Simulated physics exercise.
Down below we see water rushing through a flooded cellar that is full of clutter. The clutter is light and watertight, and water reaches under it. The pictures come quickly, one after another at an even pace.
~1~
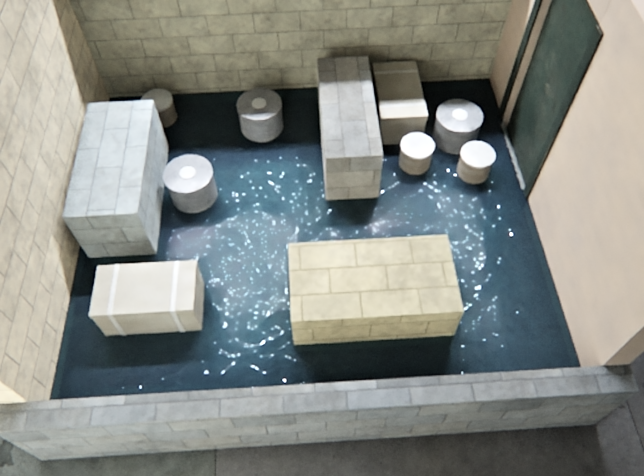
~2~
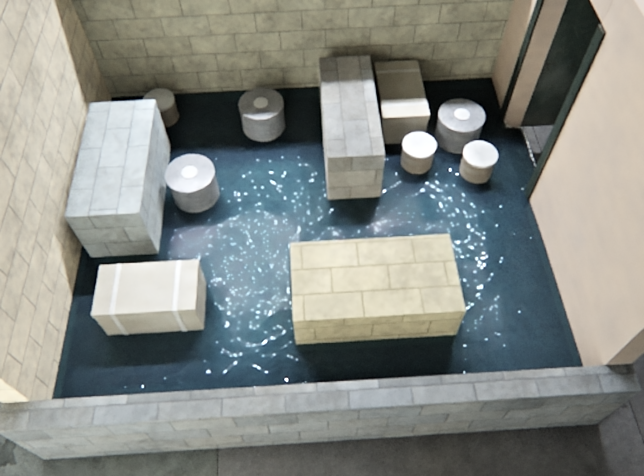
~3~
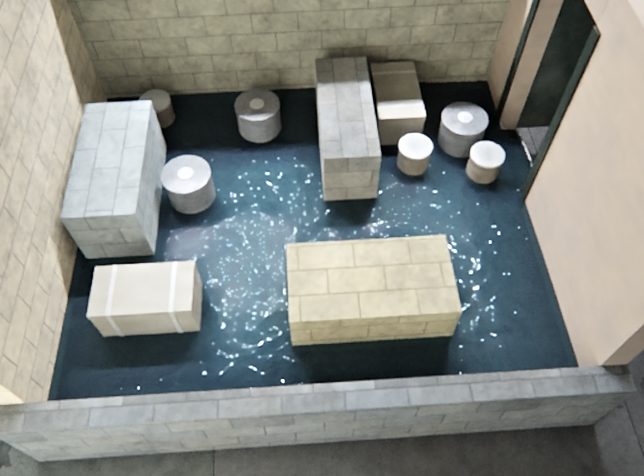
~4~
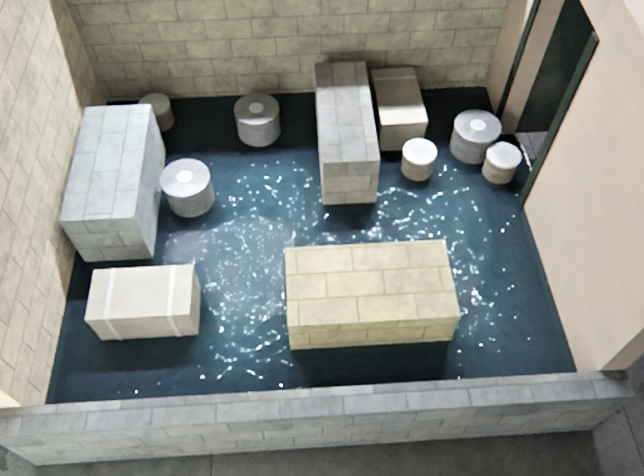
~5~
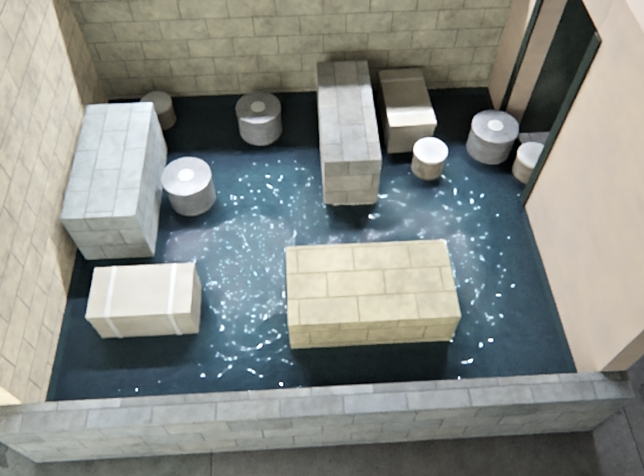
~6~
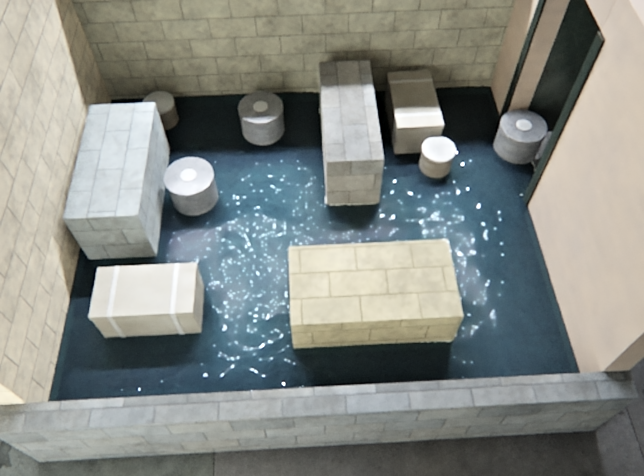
Floating tubs and pails drifting right toward a doorway in a flooded stone-walled room, while large blocks on the left stay put.
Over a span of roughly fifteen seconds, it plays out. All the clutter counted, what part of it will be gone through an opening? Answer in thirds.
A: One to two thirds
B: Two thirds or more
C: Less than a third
Option A: One to two thirds.
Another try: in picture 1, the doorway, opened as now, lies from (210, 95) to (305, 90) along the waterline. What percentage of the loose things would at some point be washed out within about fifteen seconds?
I'd put it near 40 per cent.
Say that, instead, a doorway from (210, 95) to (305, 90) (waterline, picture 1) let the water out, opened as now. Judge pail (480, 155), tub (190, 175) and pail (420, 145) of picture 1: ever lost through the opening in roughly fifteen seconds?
Taking them as listed: Never leaves, exits, never leaves.
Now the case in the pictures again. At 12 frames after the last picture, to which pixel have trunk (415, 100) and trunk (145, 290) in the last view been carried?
My guess: Roughly (479, 99), then roughly (175, 282).
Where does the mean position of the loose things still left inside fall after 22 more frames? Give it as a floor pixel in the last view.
Around pixel (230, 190).
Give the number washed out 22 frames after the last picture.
All told, it is 4.
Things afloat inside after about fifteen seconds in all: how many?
The total is 4.
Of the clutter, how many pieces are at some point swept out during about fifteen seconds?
It adds up to 4.
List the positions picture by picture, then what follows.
In the first picture, a tub at (460, 115) floats; a pail at (418, 145) floats; 0 of 8 have shifted.
In the second picture, a tub at (462, 115), afloat; a pail at (419, 144), afloat; 0 of 8 have shifted.
In the third picture, a tub at (465, 118) floats, close to its start; a pail at (416, 146) floats; 2 of 8 have shifted.
In the fourth picture, a tub at (478, 126) floats, close to its start; a pail at (420, 151) floats, close to its start; 3 of 8 have shifted.
In the fifth picture, a tub at (495, 126), afloat, a stride from its start; a pail at (431, 150) floats, close to its start; 4 of 8 have shifted.
In the sixth picture, a tub at (524, 126), afloat, a stride from its start; a pail at (439, 149) floats, close to its start; 4 of 8 have shifted.
A moment on, 2 of 8 are out; 6 afloat.
Next, 3 of 8 are out; 5 afloat.
Later, 4 of 8 are out; 4 afloat.
In the end, 4 of 8 are out; 4 afloat.
